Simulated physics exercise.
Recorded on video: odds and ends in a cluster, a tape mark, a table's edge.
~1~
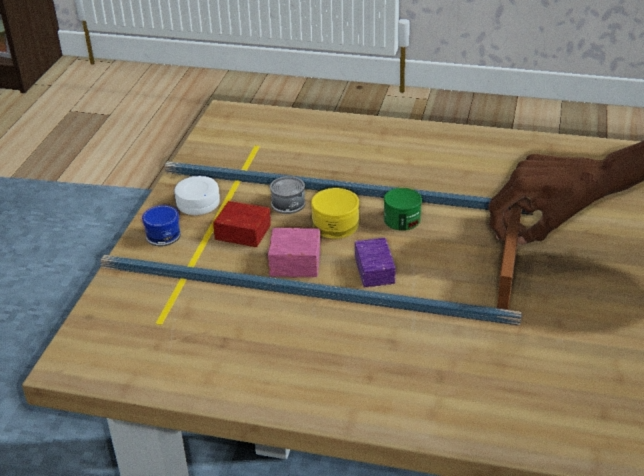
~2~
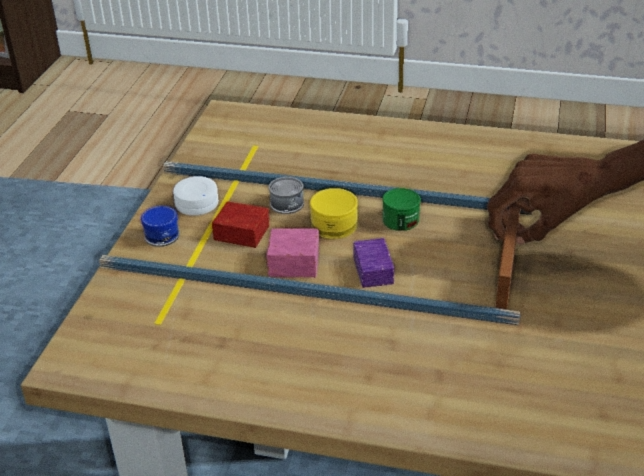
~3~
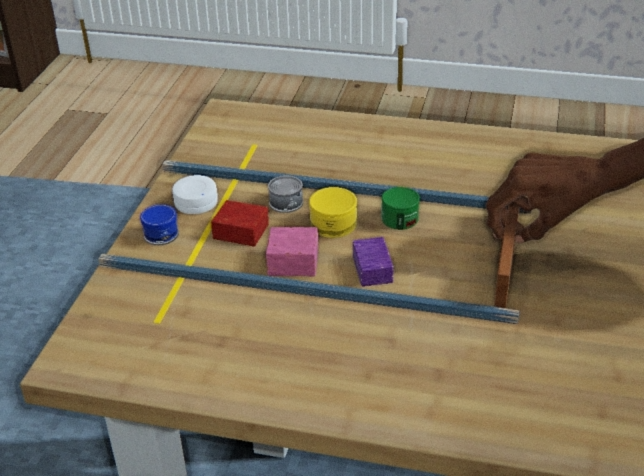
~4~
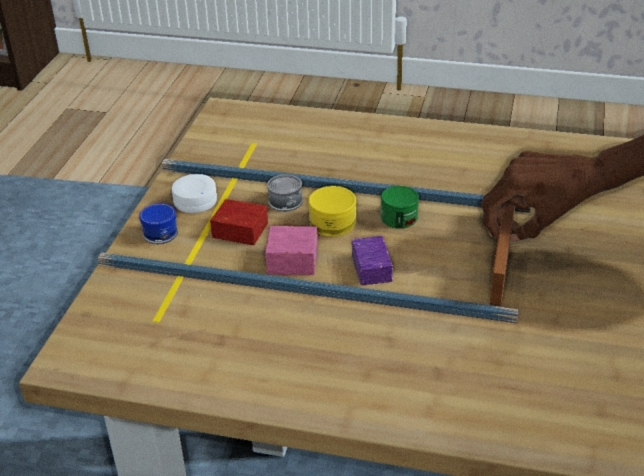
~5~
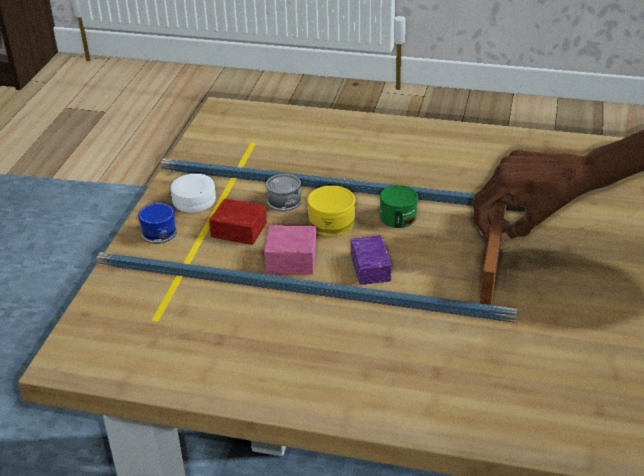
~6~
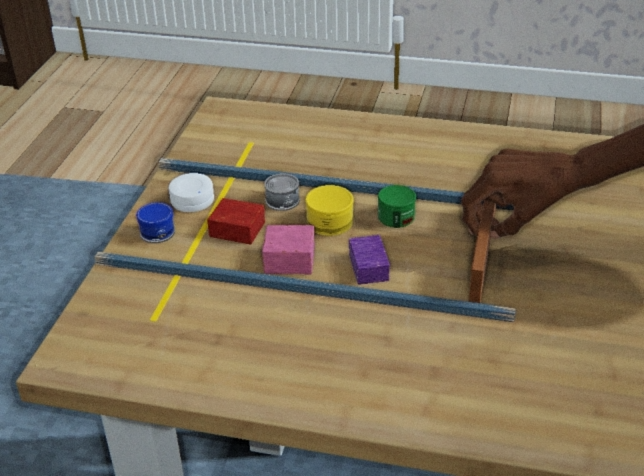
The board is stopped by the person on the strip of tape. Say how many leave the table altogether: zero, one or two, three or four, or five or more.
I expect that one or two will fail to stay on the table.
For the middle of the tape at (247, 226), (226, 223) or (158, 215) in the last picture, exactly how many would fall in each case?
You'd get 0, then 0, then 5.
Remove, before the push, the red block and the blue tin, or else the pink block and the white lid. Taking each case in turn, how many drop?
In order, the numbers are 0 and 1.
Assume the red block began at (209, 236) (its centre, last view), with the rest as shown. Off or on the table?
Here it goes off.
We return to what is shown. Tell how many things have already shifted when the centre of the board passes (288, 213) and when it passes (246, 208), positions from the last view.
Up to then 7, and up to the other point 8.
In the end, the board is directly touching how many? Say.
That number would be 3.
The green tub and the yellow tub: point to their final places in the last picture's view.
(206, 182) and (188, 204), roughly.
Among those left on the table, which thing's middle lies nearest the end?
The white lid.
Soon after, none off yet; blue tin at rest near (156, 223); white lid at rest near (192, 193); red block at rest near (237, 221).
Then, none off yet; blue tin at rest near (156, 223); white lid moving near (186, 191); red block moved about its own width near (202, 213).
At rest, the number that fall off is one or two; fallen, blue tin.
